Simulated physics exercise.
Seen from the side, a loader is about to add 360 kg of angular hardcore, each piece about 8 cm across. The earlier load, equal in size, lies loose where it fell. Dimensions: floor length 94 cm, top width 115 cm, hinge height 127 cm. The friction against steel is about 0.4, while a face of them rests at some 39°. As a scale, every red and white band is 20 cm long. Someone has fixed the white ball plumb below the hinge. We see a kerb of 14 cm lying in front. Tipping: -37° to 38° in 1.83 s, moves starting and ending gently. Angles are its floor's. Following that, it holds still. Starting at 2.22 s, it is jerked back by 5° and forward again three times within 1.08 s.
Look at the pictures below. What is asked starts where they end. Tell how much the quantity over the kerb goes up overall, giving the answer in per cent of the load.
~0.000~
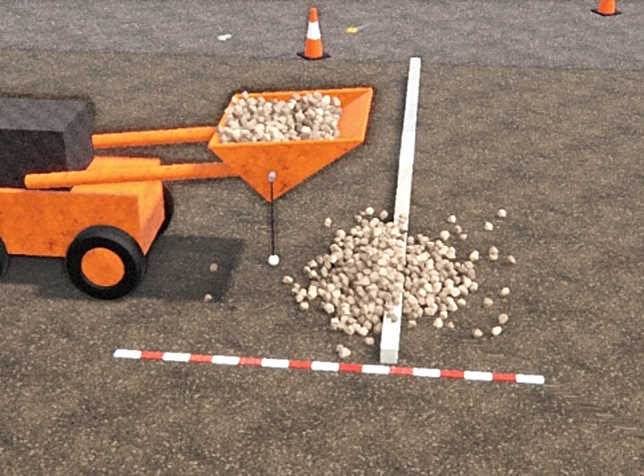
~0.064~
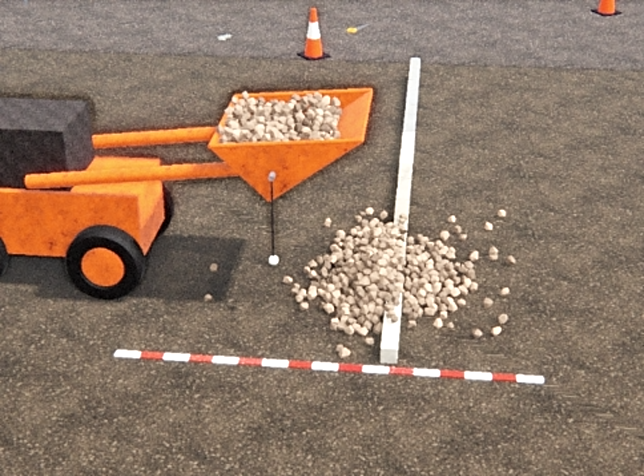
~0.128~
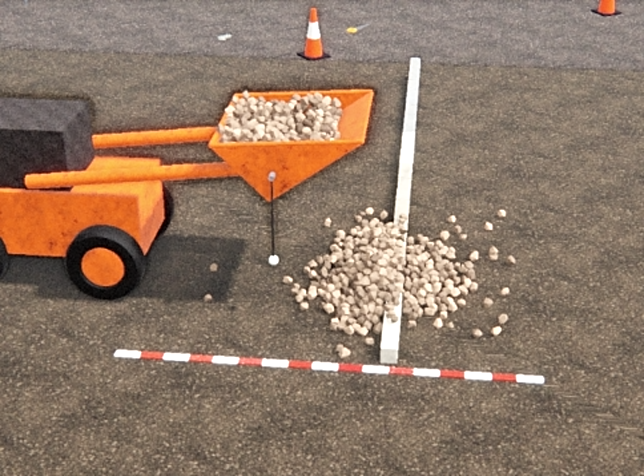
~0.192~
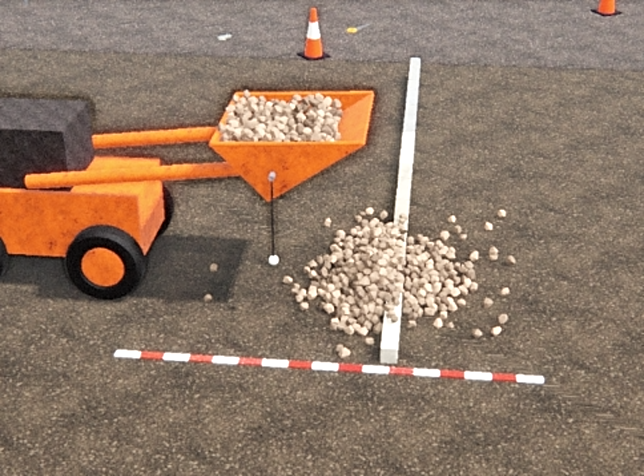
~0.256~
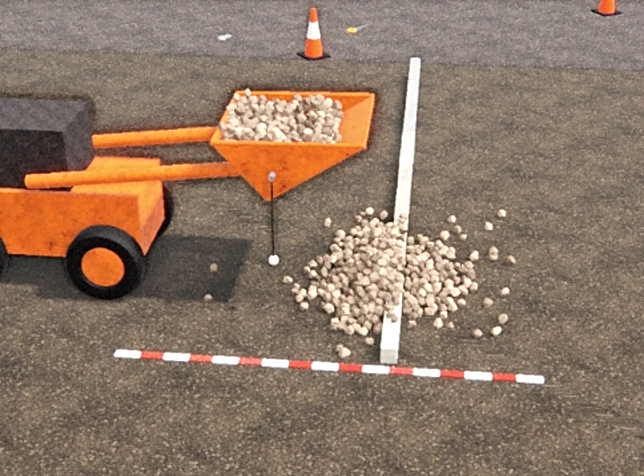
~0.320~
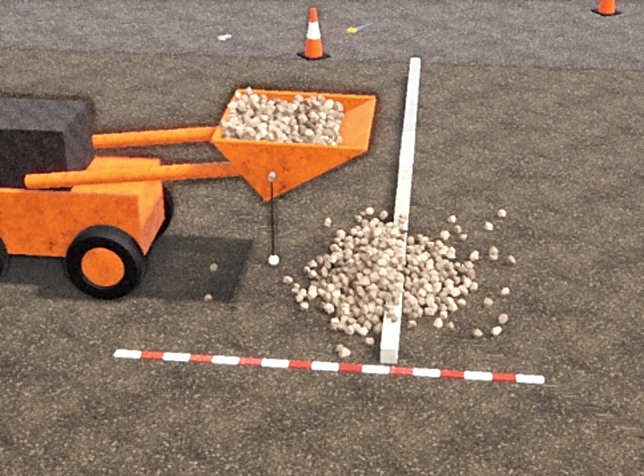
It goes up by roughly 47 per cent.
After 1.4 s the floor is at 26°; in per cent of one load, 100 in the bucket, 78 on this side of the kerb, 22 over the kerb; the foremost stones are at (499, 267).
After 1.9 s the floor is at 38°; in per cent of one load, 52 in the bucket, 124 on this side of the kerb, 23 over the kerb; the foremost stones are at (499, 267).
After 3.8 s the floor is at 38°; in per cent of one load, 0 in the bucket, 130 on this side of the kerb, 70 over the kerb; the foremost stones are at (510, 255).
After 6.4 s the floor is at 38°; in per cent of one load, 0 in the bucket, 130 on this side of the kerb, 70 over the kerb; the foremost stones are at (510, 255). Net gain over the kerb, 47.
